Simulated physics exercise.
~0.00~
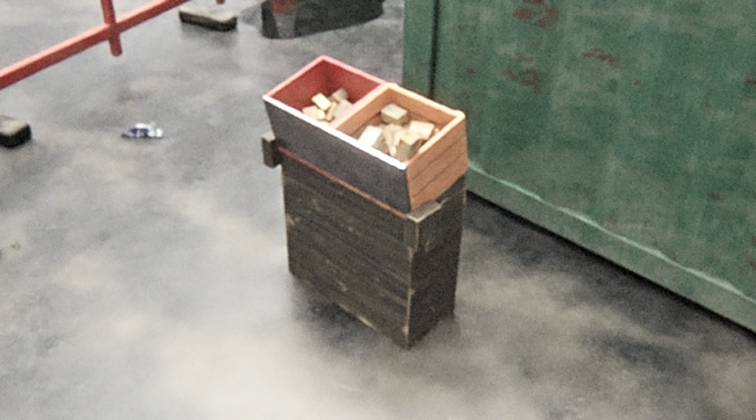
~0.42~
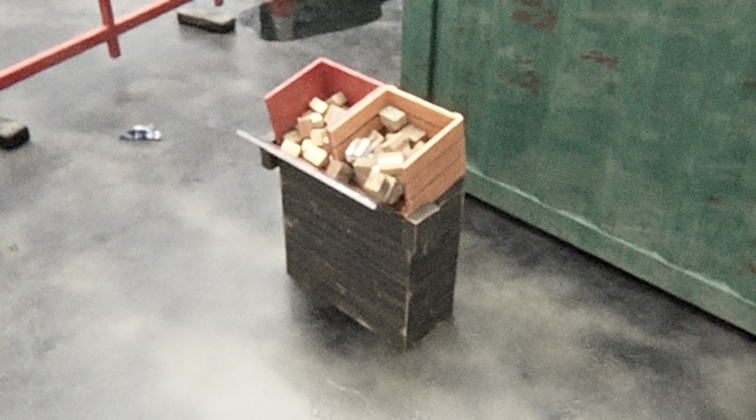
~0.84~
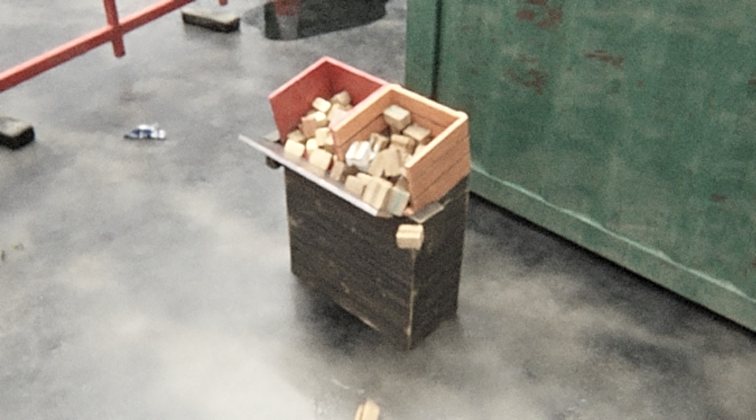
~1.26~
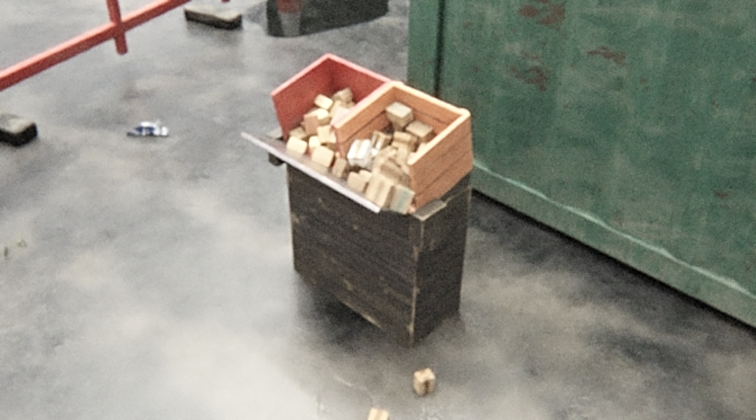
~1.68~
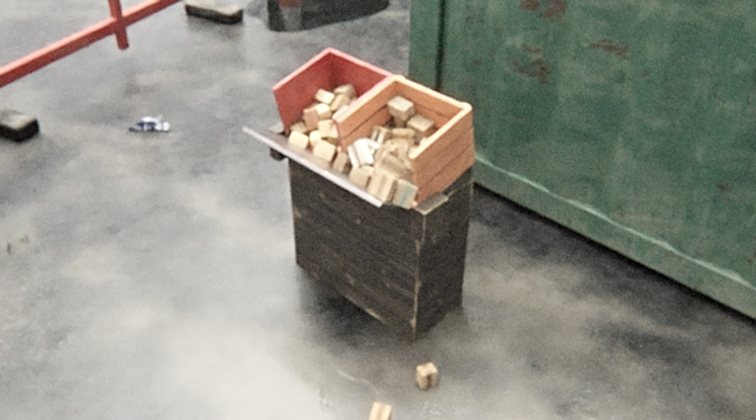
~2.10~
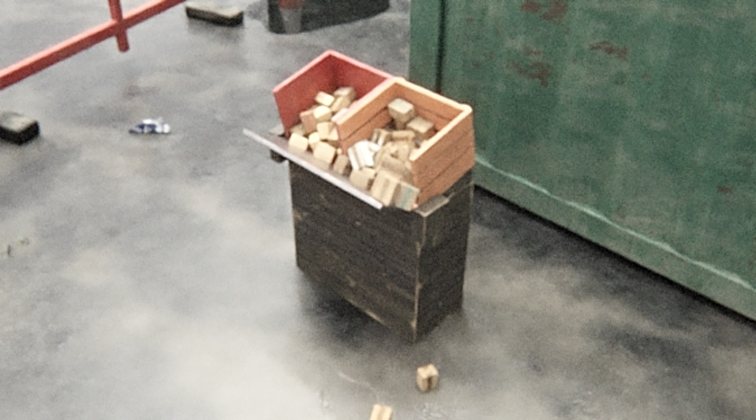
In the video, a flap on the front of a red bin and an orange bin atop a dark stand lowers, and the wooden blocks inside slide forward against it. Two pieces drop from the orange bin to the floor, while the rest stay heaped behind the tilted flap.
